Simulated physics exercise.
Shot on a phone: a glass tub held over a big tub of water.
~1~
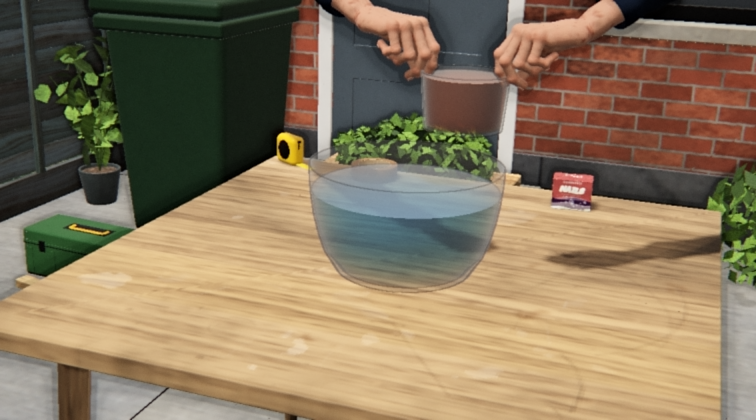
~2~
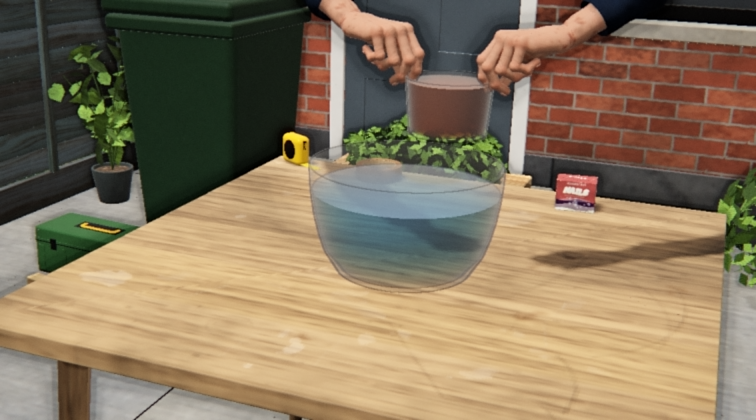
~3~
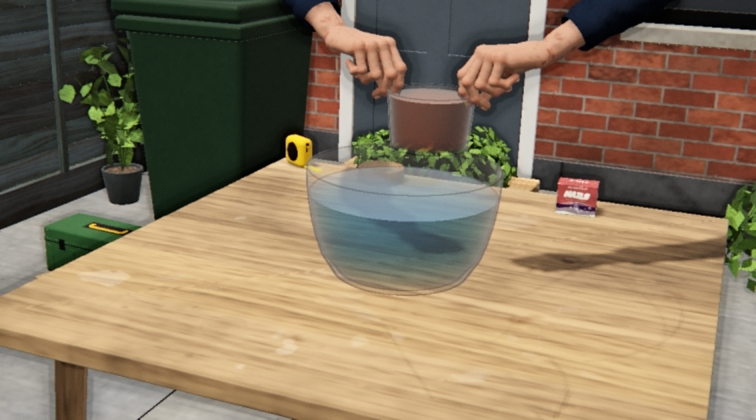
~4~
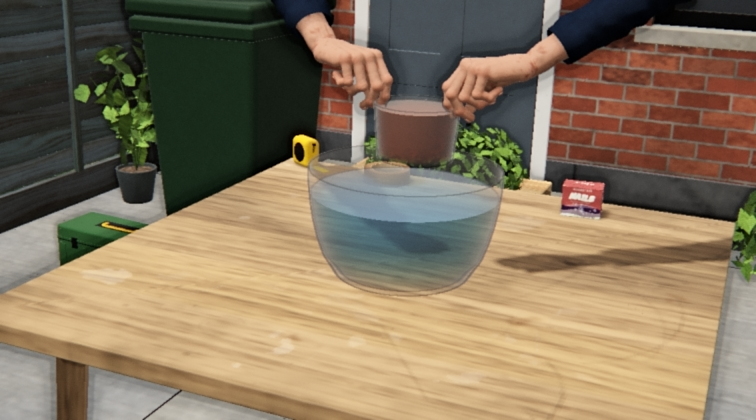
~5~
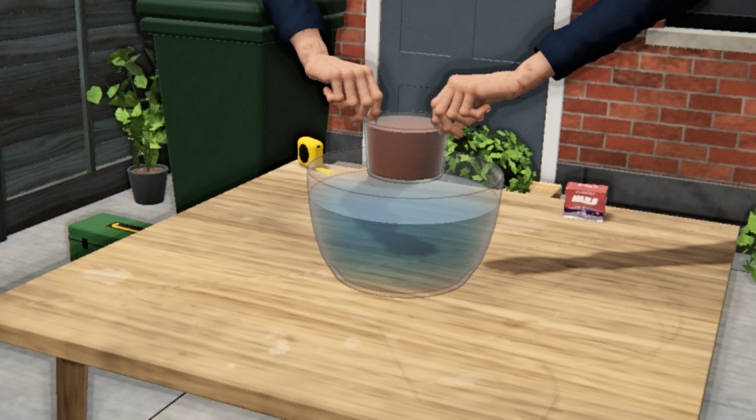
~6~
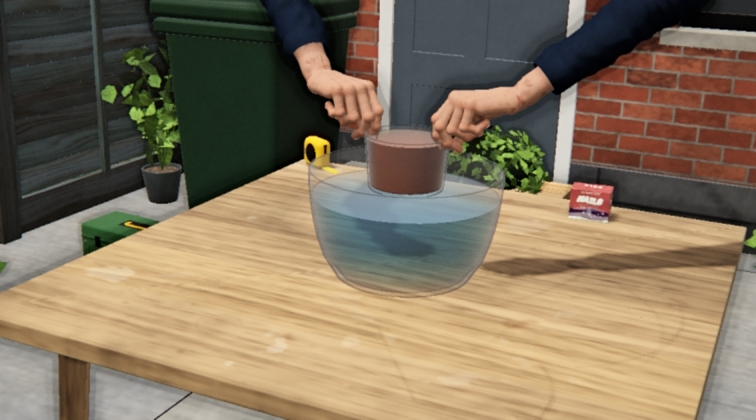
The footage shows two hands lowering a small glass tub, nearly full of reddish-brown contents, over a big clear tub of water on a wooden table, moving slightly left as it descends to just over the water's surface.
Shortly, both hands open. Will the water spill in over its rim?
Yes.
Soon after, the tub dips into the water.
Later, water pours in over its rim.
In the end, the tub lies on the bottom.
